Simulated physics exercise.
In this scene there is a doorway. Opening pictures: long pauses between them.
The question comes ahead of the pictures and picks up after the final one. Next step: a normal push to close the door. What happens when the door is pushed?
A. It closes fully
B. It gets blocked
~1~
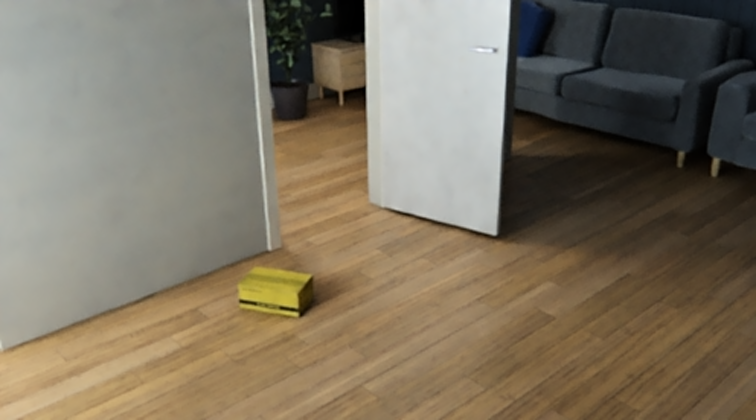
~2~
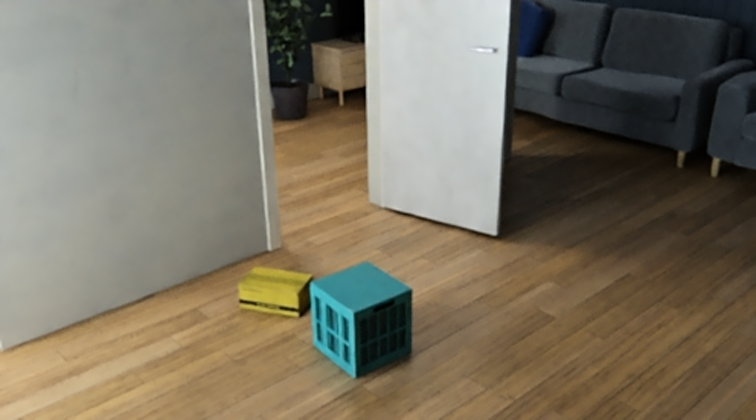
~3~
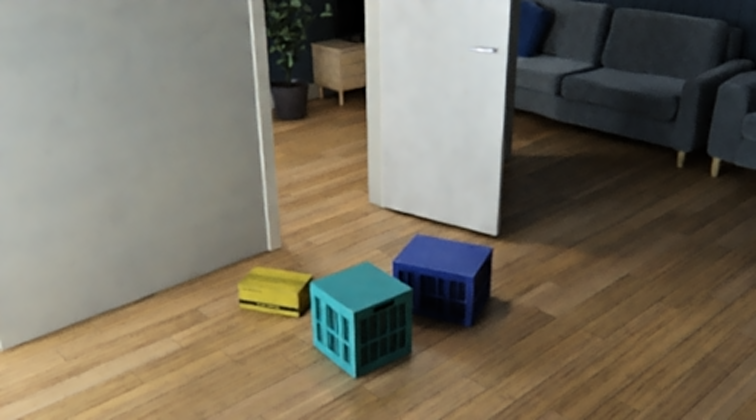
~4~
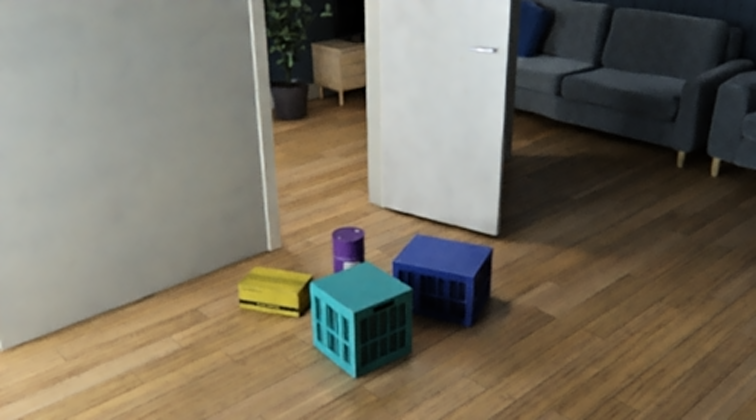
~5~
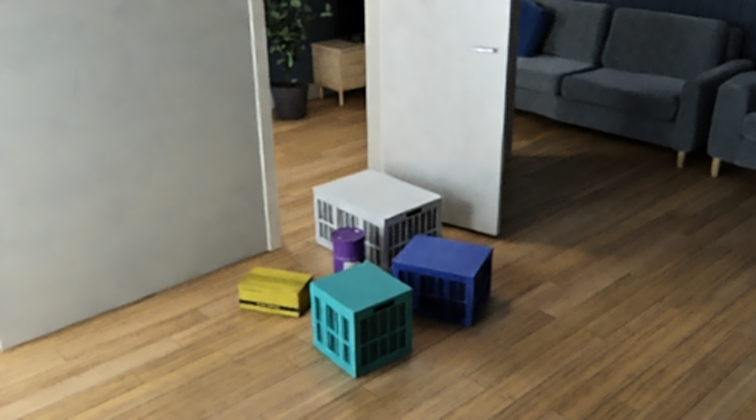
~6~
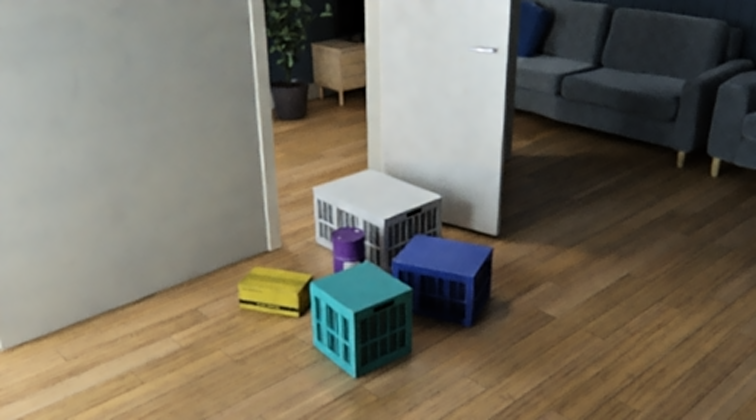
B, it gets blocked.
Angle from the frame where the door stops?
It stays open at around 75°.
Then, 0.40 s on from there, door 97° open.
Then, 0.60 s on from there, door 90° open.
Then, 0.80 s on from there, door 82° open.
Then, 0.90 s on from there, door 78° open.
In the end, door 76° open; all 5 unmoved. At the end, from the last picture's camera, white chest near (377, 220).
